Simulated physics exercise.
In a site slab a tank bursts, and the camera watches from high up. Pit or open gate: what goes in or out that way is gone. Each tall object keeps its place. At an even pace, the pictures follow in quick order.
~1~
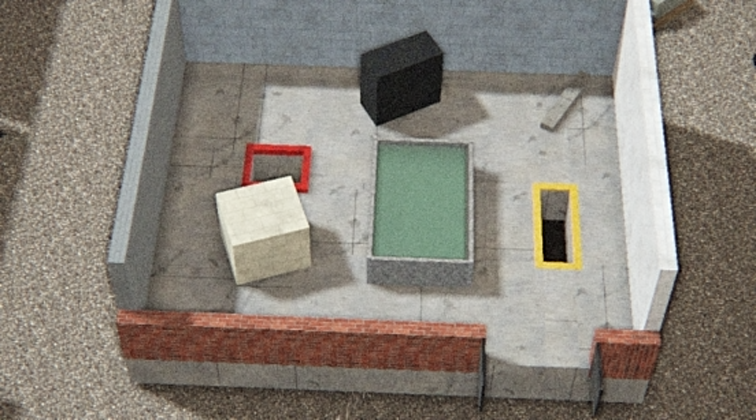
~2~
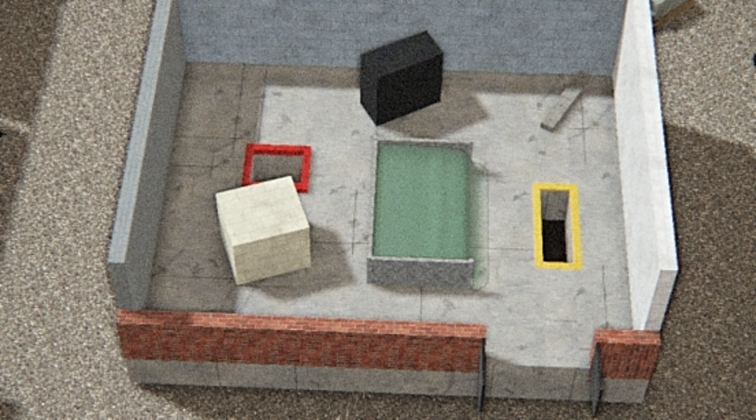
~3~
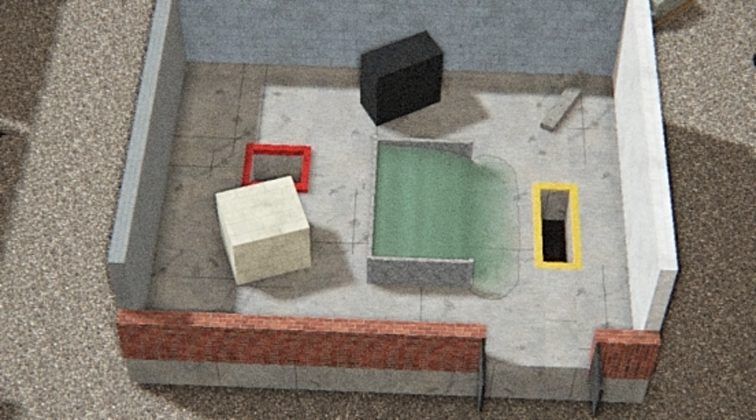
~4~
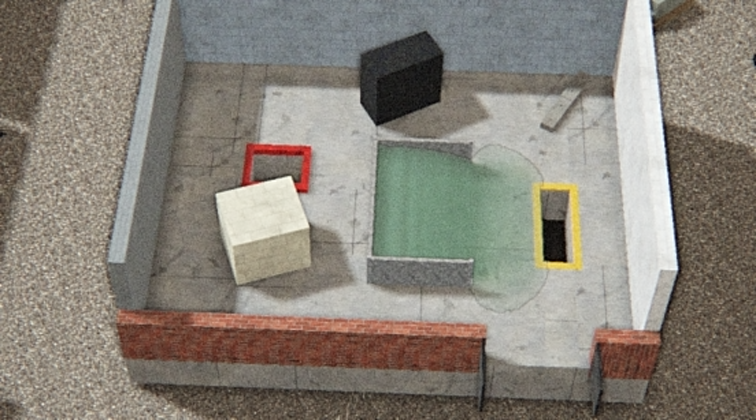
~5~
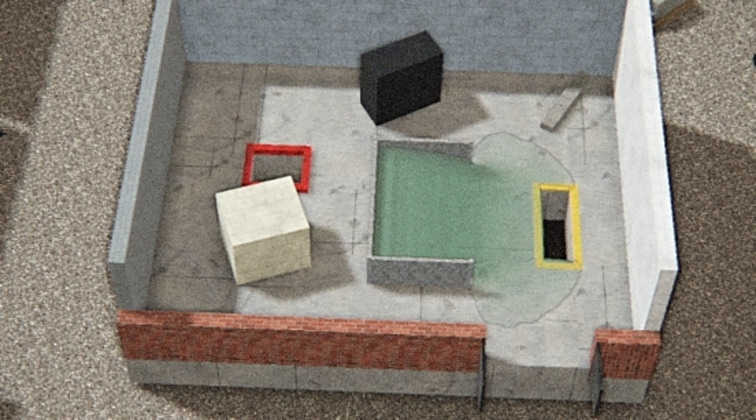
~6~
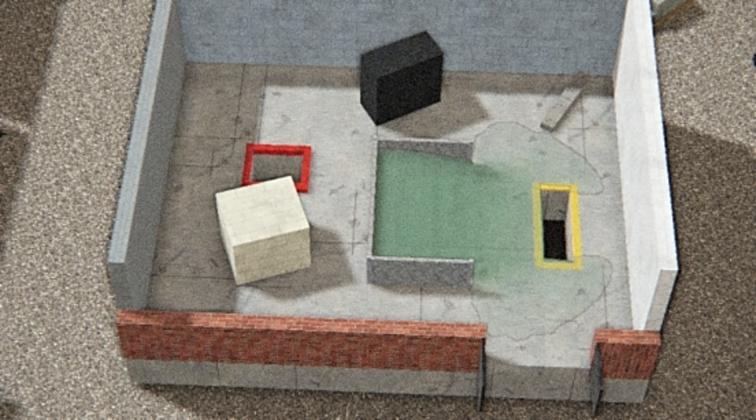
On a walled concrete slab seen from above, the right side of a tank of green water gave way, and the water poured out and spread rightward across the floor, around the yellow-rimmed pit.
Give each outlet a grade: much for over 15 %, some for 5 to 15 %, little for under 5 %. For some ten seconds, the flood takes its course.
Grades: Gate - some, yellow pit - much, red pit - little.
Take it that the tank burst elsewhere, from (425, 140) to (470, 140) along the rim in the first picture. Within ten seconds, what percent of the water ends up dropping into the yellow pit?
I'd estimate the yellow pit takes around 10 percent.
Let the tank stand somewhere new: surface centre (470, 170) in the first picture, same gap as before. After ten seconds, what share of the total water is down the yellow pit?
Share for the yellow pit - 70 in a hundred.
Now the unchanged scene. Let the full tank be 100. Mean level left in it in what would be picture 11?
It comes to some 42 percent.
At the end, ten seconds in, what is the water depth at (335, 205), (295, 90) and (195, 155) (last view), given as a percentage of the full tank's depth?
First spot 0 %, second 2 %, third 0 %.
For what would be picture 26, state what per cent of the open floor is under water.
About 35 %.
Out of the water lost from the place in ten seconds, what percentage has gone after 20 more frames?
I'd say about 65 per cent.
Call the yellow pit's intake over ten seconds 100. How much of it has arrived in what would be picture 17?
Approximately 50 in a hundred, I reckon.
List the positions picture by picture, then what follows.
The first frame shows the water tank at (422, 201) is whole and still.
In the second frame, water pours out at (468, 216) and has run to (477, 167).
In the third frame, the front is at (499, 162), out from the gap at (467, 218).
In the fourth frame, the front is at (513, 154), out from the gap at (467, 219).
In the fifth frame, the front is at (541, 153), out from the gap at (467, 219).
In the sixth frame, the front is at (585, 165), out from the gap at (467, 220).
A moment on, water covers 25 % of the floor; the gate 0 %, the yellow pit 20 %, the red pit 0 %.
Next, water covers 30 % of the floor; the gate 1 %, the yellow pit 34 %, the red pit 0 %.
Then, water covers 35 % of the floor; the gate 3 %, the yellow pit 45 %, the red pit 0 %.
Later, water covers 40 % of the floor; the gate 7 %, the yellow pit 56 %, the red pit 0 %.
In the end, water covers 40 % of the floor; the gate 9 %, the yellow pit 66 %, the red pit 0 %.
